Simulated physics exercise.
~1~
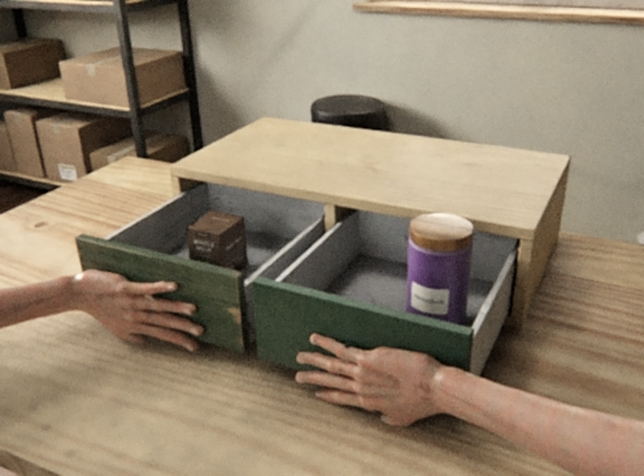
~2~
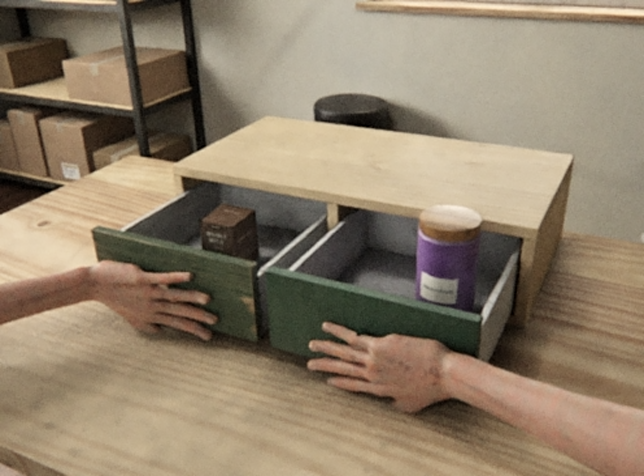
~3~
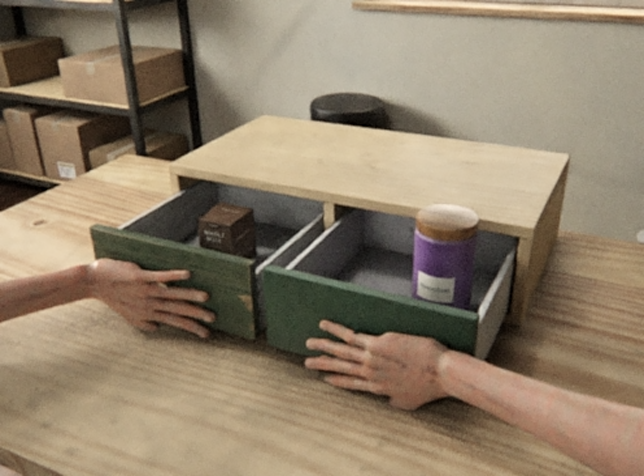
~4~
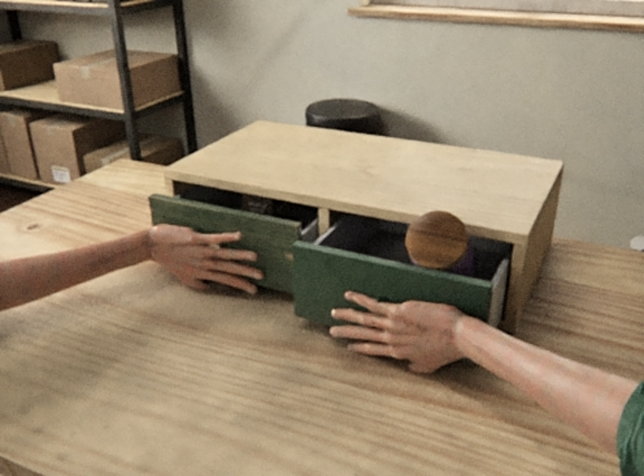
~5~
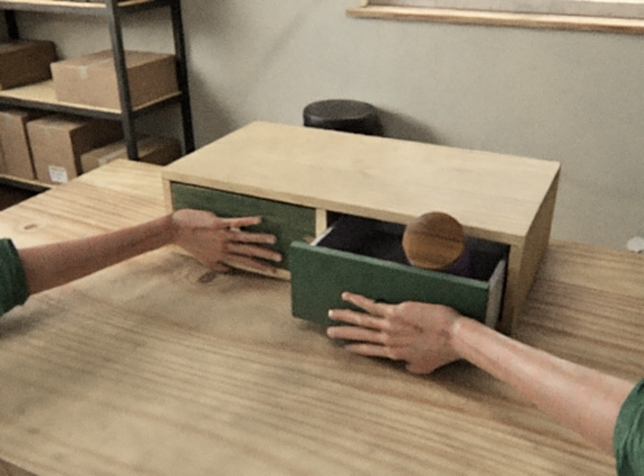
Two hands push the green drawers inward; the left shuts while the right stays ajar.
